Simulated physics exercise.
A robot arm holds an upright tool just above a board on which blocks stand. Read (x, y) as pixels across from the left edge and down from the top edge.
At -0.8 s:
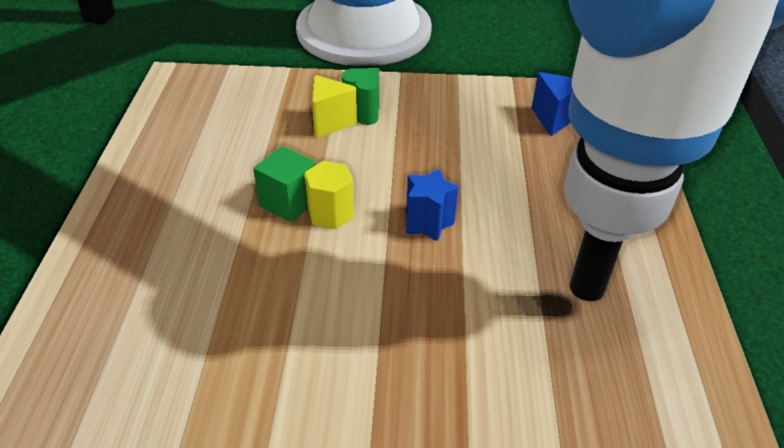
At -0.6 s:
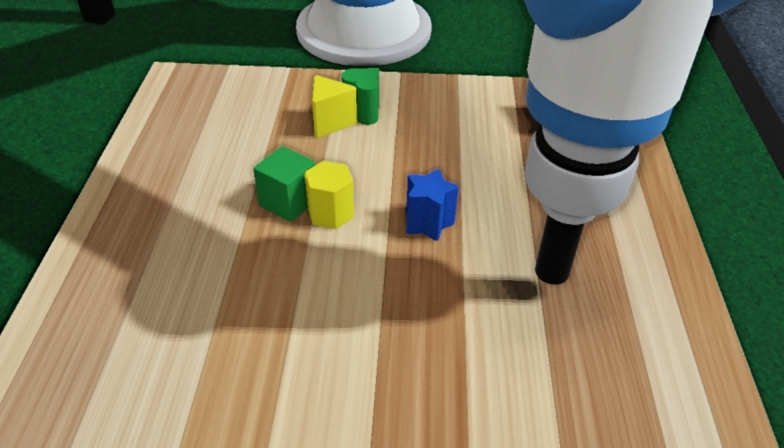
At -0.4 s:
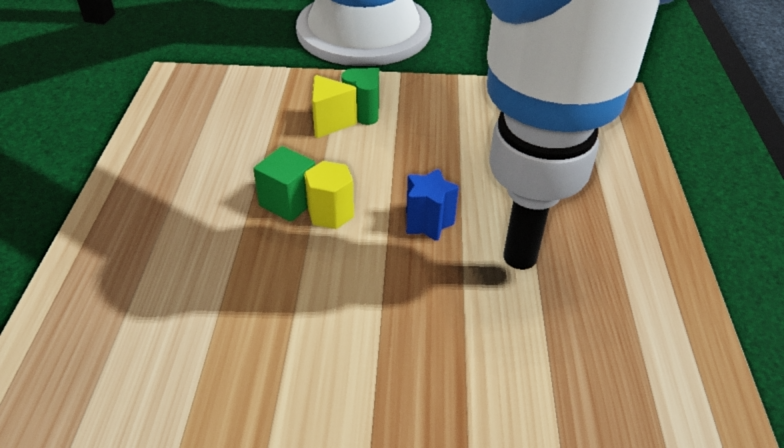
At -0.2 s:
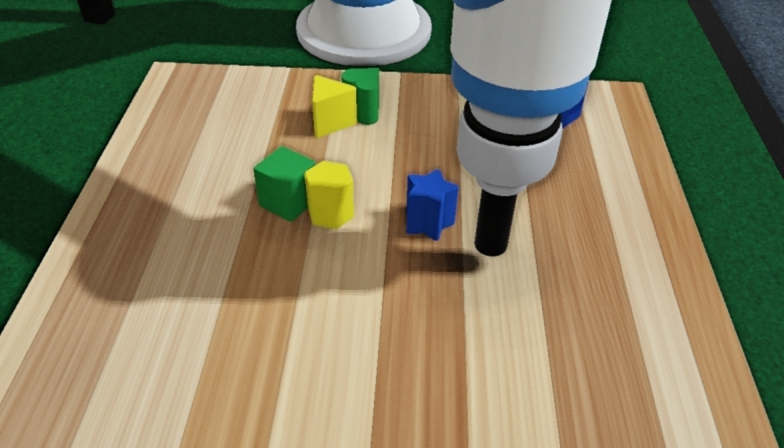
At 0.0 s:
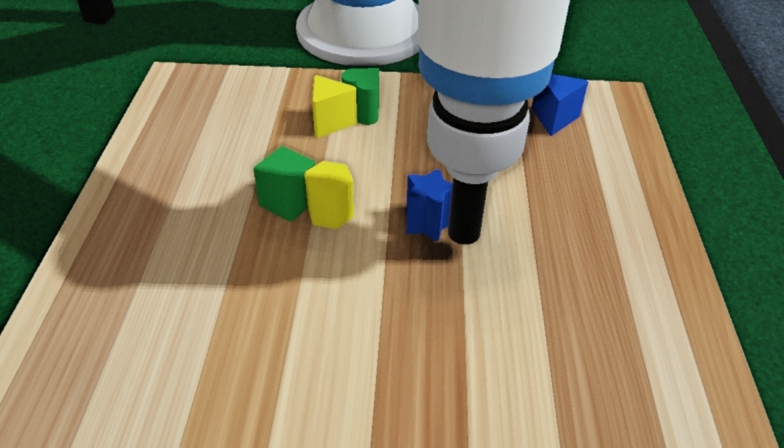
On a striped wooden board scattered with green, yellow and blue blocks, a robot arm moved its black upright tool steadily left and slightly away, up beside the blue star, while the blocks stayed still.
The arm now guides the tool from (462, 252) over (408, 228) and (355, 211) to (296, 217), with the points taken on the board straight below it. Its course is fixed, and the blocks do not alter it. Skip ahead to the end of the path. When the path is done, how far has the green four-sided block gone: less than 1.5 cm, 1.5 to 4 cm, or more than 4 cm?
It goes beyond 4 cm.
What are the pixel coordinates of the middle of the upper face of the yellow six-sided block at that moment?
I think it will end close to (253, 178).
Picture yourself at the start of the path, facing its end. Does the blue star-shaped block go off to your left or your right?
It slides rightward.
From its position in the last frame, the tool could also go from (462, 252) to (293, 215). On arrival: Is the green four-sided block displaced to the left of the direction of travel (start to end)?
No, that is not how it ends up.
What follows on the original path. One third of the way, tool at (408, 209); blue star-shaped block at (405, 167), turned 50° clockwise.
Two thirds of the way, tool at (353, 193); green four-sided block at (273, 162); yellow six-sided block at (314, 176); blue star-shaped block at (392, 158), turned 90° clockwise.
At the end, tool at (294, 198); green four-sided block at (228, 155), turned 30° clockwise; yellow six-sided block at (253, 178), turned 20° clockwise; blue star-shaped block at (392, 158), turned 90° clockwise.
